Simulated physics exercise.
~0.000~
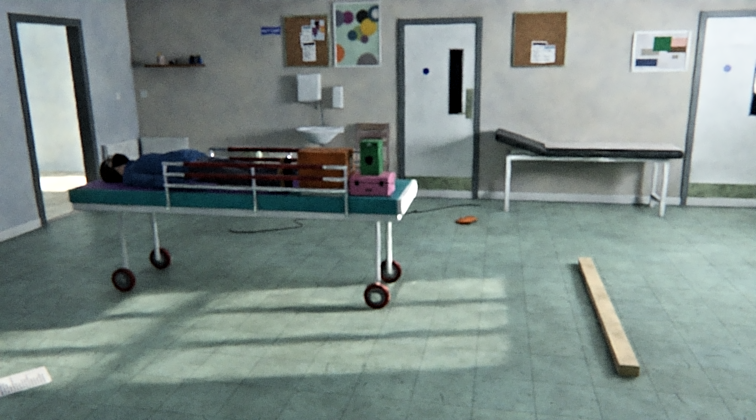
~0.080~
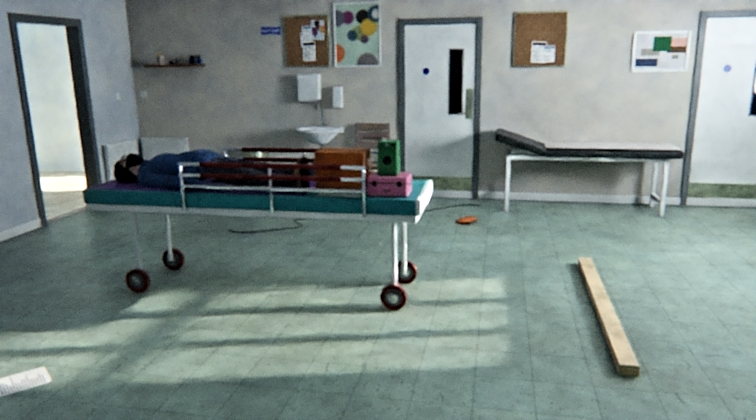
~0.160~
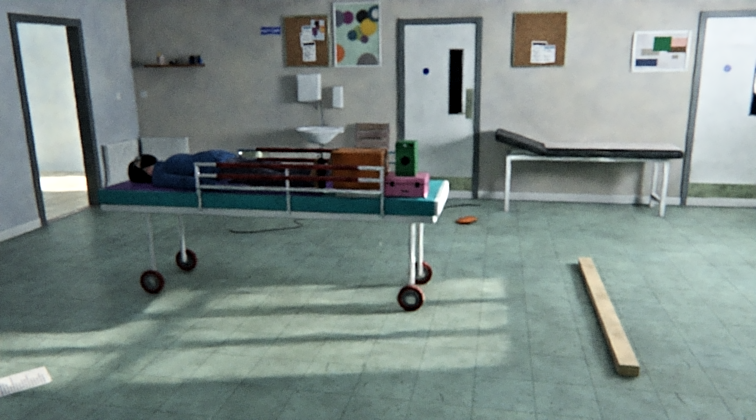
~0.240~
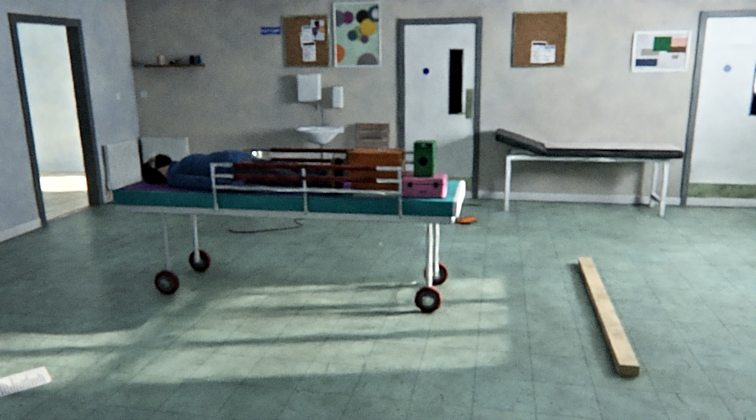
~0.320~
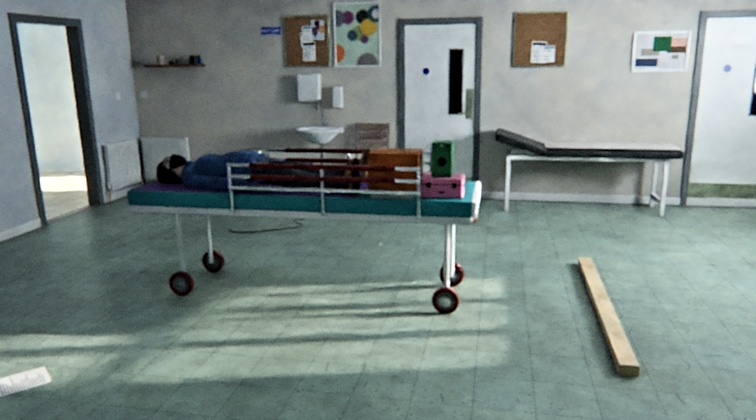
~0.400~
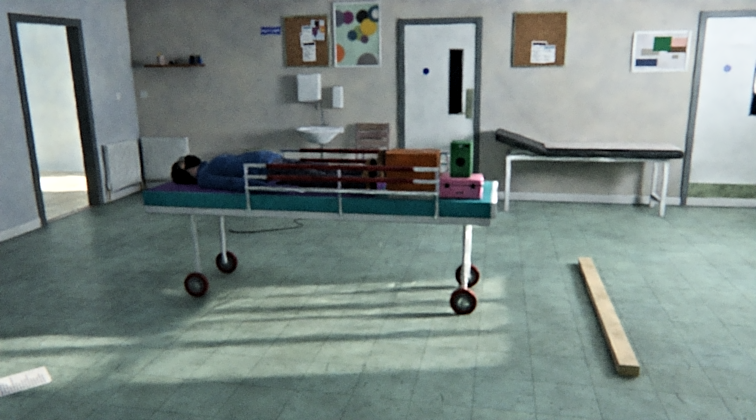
Hospital room, a trolley carrying a person lying down, an orange holdall and a green pump rolling steadily from left to right.
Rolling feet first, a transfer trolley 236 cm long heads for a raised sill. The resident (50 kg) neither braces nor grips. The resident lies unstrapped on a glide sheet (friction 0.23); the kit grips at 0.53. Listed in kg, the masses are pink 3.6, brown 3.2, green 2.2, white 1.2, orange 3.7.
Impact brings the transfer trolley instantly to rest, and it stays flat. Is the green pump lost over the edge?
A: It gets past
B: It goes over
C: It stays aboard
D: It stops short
Answer: B.
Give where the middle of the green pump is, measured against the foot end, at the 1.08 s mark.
Measured short of the mark: Approx. 5 cm.
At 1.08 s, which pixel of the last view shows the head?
Somewhere about (313, 175) in the last picture.
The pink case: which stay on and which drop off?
Pink case ends up gone.
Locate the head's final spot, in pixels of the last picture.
It comes to rest near pixel (344, 176).
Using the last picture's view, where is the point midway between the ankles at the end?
At about (547, 185).
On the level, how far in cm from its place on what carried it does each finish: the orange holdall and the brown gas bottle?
Lab note: Orange holdall shifted 30, brown gas bottle shifted 20.
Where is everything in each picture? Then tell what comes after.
The first frame shows green pump (371, 157), orange holdall (327, 168), left ankle (299, 173); 135 cm still to roll.
The second frame shows green pump (389, 158), orange holdall (344, 168), left ankle (314, 173); 123 cm still to roll.
The third frame shows green pump (407, 158), orange holdall (361, 168), left ankle (329, 173); 112 cm still to roll.
The fourth frame shows green pump (425, 158), orange holdall (378, 169), left ankle (345, 174); 100 cm still to roll.
The fifth frame shows green pump (443, 159), orange holdall (396, 169), left ankle (360, 174); 88 cm still to roll.
The sixth frame shows green pump (461, 159), orange holdall (414, 170), left ankle (376, 174); 77 cm still to roll. Speed about 1.5 m/s.
Contact comes at 0.93 s.
After 1.08 s the green pump is 6 cm short of the foot end, tilted 0°, near (617, 162) in the last picture's view.
After 1.33 s the green pump is 10 cm past the foot end, tilted 15°, near (646, 165) in the last picture's view; the orange holdall 24 cm short of the foot end, tilted 0°.
After 1.63 s the green pump is 41 cm past the foot end, tilted 80°, near (691, 246) in the last picture's view.
Final state at 1.9 s, pink case drops off; brown gas bottle stays on; green pump drops off; white folder stays on; orange holdall stays on; left ankle stops short of the foot end.
